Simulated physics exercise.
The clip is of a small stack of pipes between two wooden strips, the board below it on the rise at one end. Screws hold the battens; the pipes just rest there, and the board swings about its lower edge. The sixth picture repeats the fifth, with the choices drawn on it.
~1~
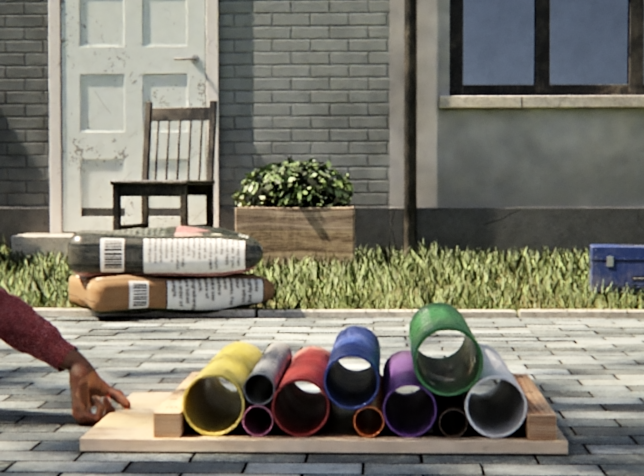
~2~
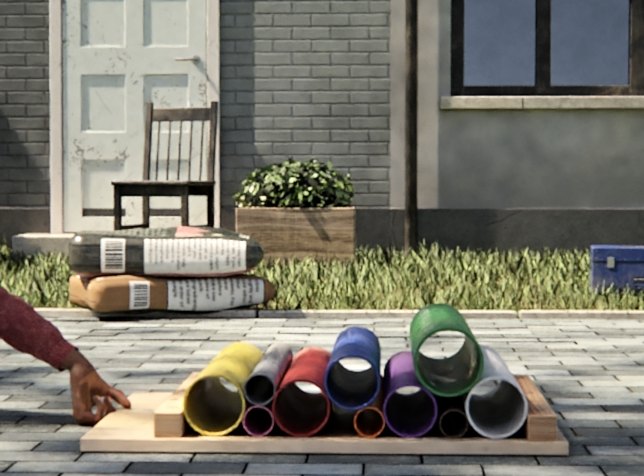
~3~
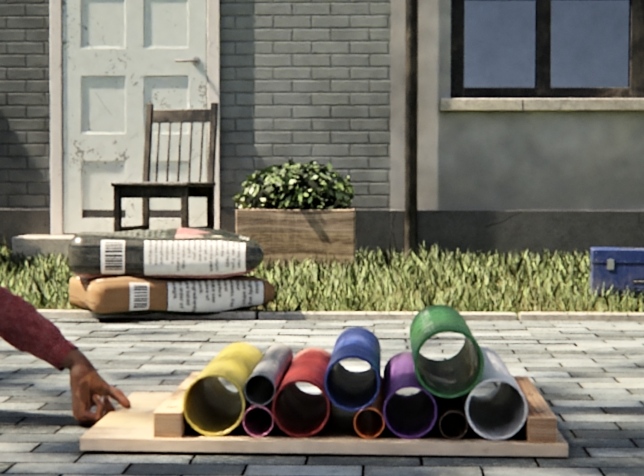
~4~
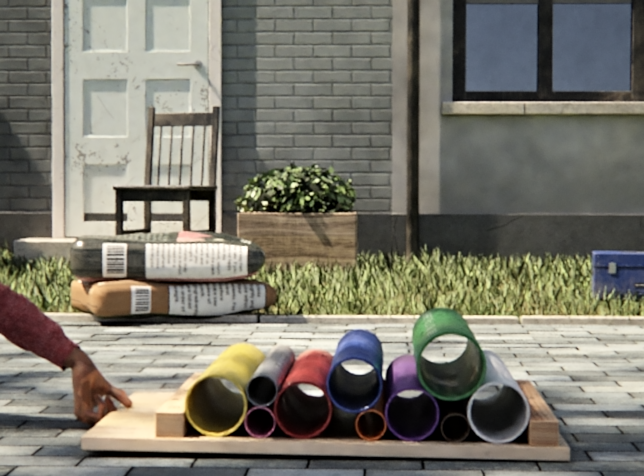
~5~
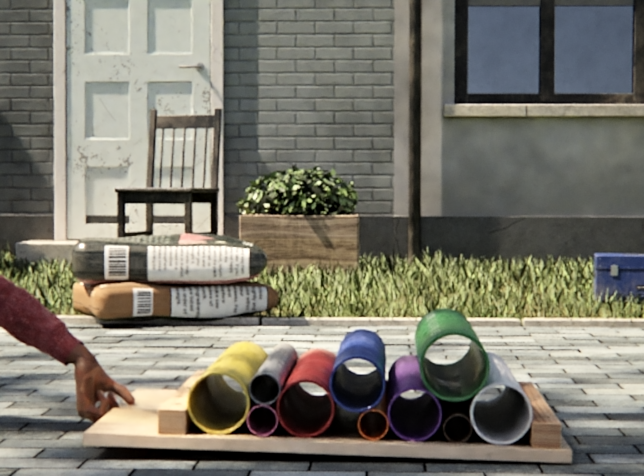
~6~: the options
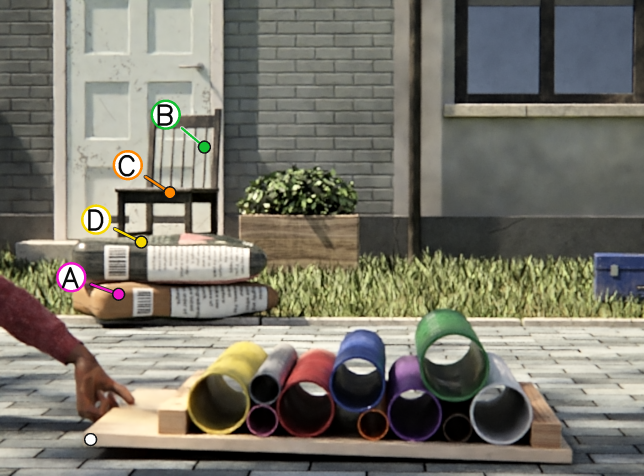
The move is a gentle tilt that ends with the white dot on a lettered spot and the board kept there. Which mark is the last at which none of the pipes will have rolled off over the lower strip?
No higher than B.
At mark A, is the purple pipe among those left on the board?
Yes.
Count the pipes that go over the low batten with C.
With C, none.
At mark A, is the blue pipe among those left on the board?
The blue pipe: Yes.
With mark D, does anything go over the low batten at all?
No.
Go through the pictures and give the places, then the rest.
In the first frame, orange pipe (369, 421); purple pipe (410, 410); brown pipe (453, 423).
In the second frame, brown pipe (454, 424); white pipe (497, 408).
In the third frame, board (329, 410); yellow pipe (214, 405); brown pipe (453, 425).
In the fourth frame, board (330, 412); yellow pipe (216, 405); brown pipe (455, 428).
In the fifth frame, board (333, 411); yellow pipe (218, 403).
On the marked copy, A at (119, 294); B at (205, 147); C at (170, 193); D at (141, 242); the white dot at (91, 440).
Taking B. A third of the way, board at 21°.
Two thirds of the way, board at 39°.
When it is over, board at 40°, none over the low batten.
As for the rest, A none over the low batten; C none over the low batten; D none over the low batten.
